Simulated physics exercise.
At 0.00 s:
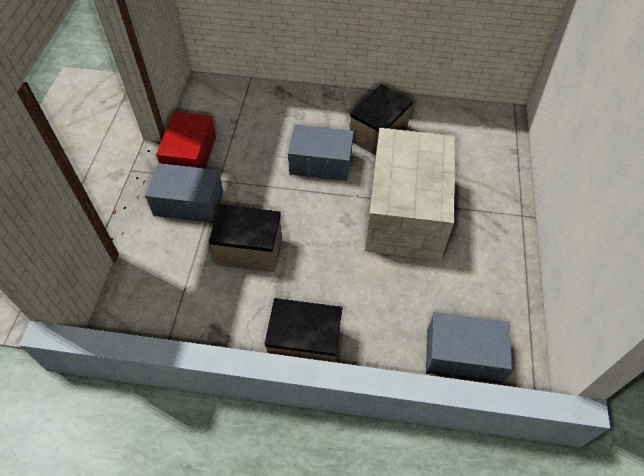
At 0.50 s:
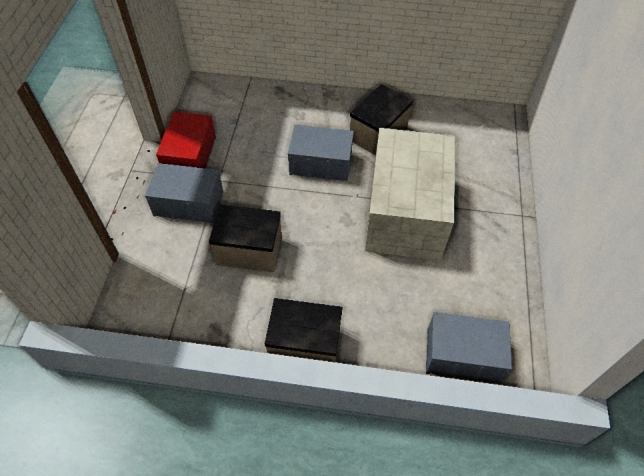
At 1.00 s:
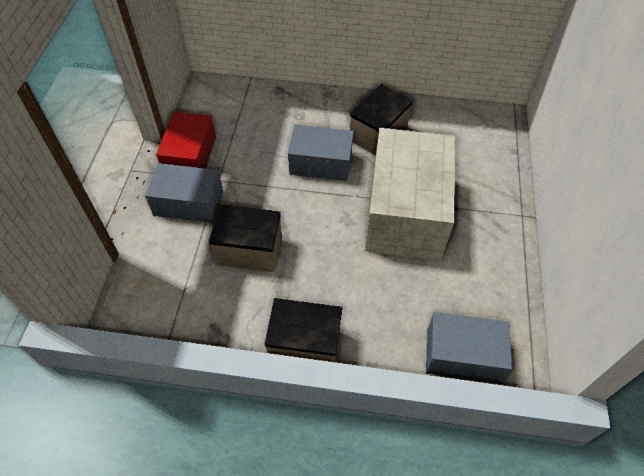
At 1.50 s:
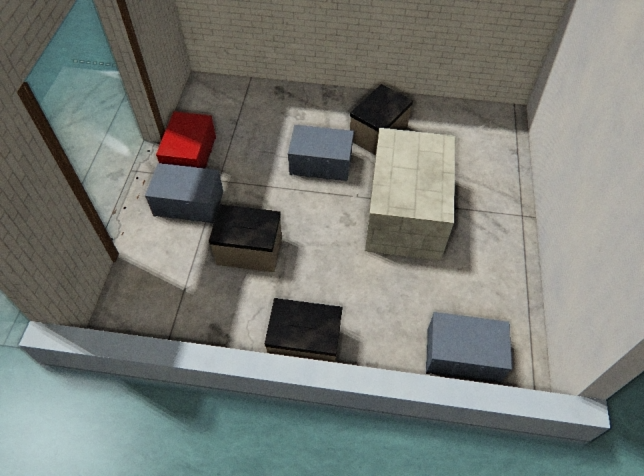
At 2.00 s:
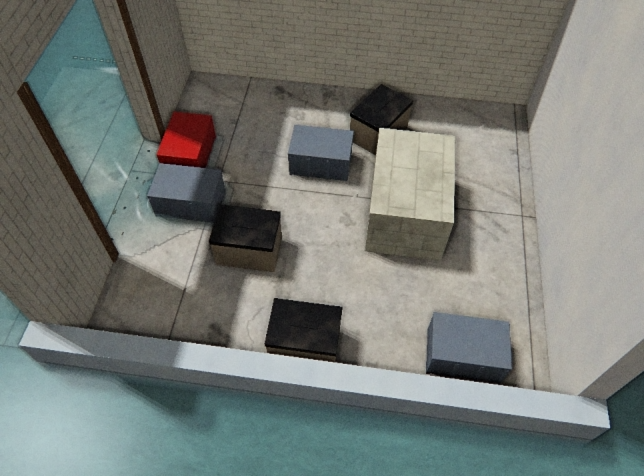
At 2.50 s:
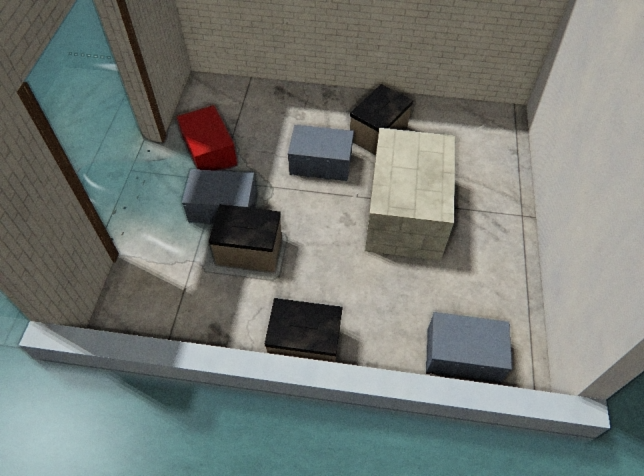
At first, a red crate, several grey and black boxes and a large pale block sit still on a dry floor while water spreads outside. Then water slides in through the open doorway on the left, and the red crate and the grey box beside it shift slightly rightward.
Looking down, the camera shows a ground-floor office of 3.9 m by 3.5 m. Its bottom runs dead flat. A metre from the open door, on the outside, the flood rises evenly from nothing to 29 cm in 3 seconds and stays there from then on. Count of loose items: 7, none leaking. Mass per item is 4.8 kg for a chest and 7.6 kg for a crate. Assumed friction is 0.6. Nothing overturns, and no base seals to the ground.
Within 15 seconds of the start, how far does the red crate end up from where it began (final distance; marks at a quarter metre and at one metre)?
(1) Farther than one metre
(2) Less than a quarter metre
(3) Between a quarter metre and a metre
The answer is 3.
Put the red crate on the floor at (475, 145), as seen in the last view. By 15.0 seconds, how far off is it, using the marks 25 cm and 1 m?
Outcome - it covers a small distance.
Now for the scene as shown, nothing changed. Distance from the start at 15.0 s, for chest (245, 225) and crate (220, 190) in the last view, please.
Shifts: 250 cm / 300 cm.
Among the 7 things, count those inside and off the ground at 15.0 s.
My tally comes to 7.
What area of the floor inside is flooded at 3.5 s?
My estimate is roughly 6.0 m2.
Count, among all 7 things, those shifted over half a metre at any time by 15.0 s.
That comes to 7.
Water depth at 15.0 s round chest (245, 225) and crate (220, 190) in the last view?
Depths: Near 27 cm, then near 29 cm.
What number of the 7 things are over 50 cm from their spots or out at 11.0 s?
By that time the total stands at 7.
After 3.5 s the red crate is near (259, 94), 0.9 m from its start, aground; 1 afloat.
After 6.8 s the red crate is near (224, 71), 1.0 m from its start, aground; 6 afloat.
After 11.0 s the red crate is near (270, 101), 0.9 m from its start, afloat; 7 afloat.
After 15.0 s the red crate is near (245, 95), 0.7 m from its start, afloat; 7 afloat.
